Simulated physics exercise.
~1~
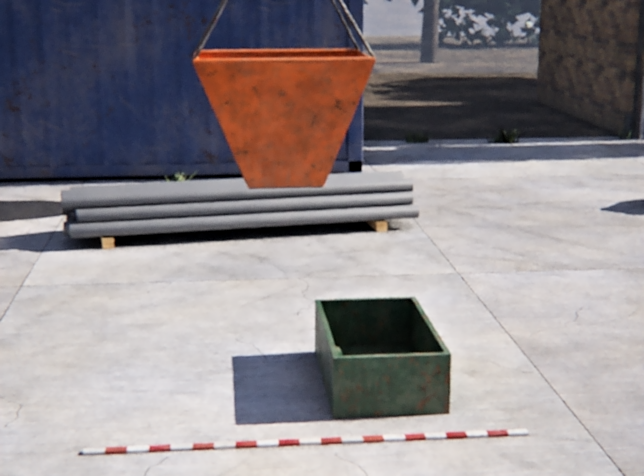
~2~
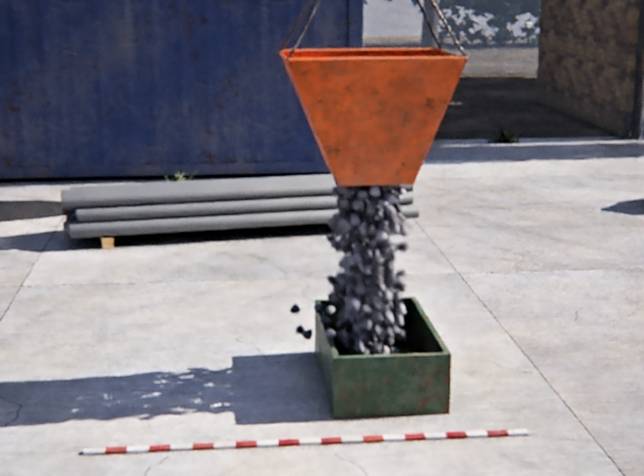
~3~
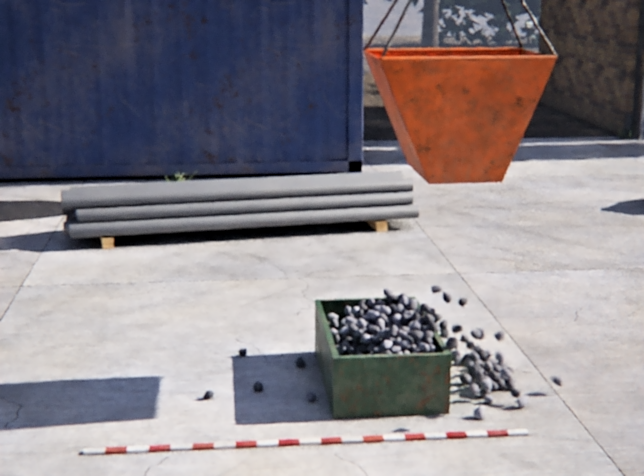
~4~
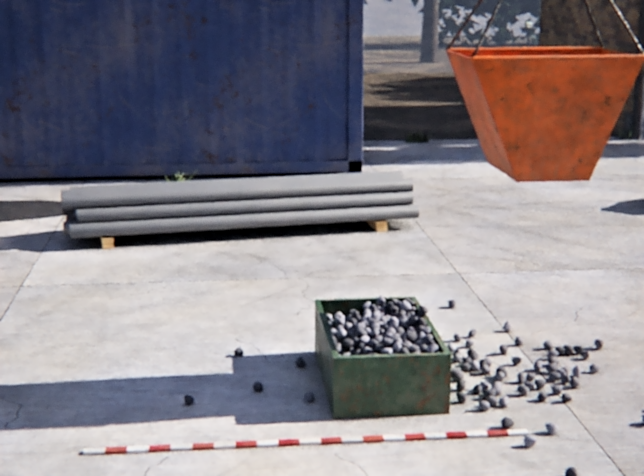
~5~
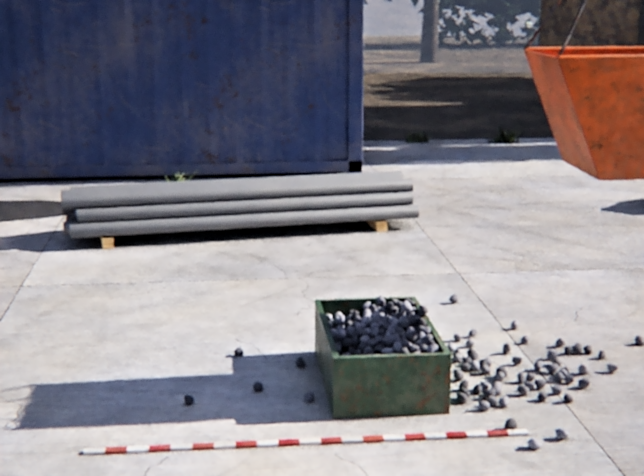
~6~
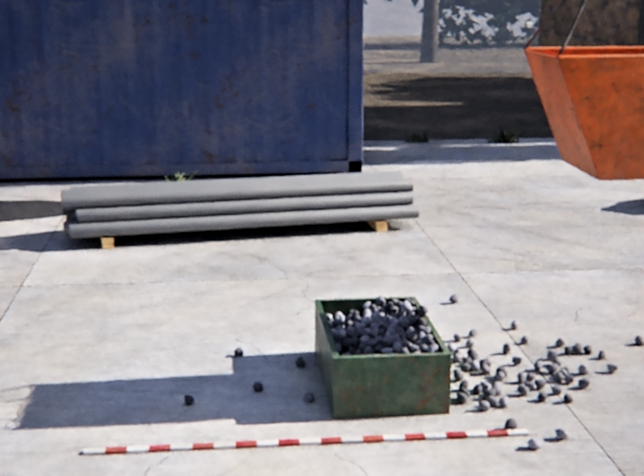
An orange skip hanging from cables moved right across a concrete yard and dumped dark round stones into a green bin, nearly filling it, while some spilled and scattered on the ground, mostly to the right, before the empty skip stopped at the right edge.
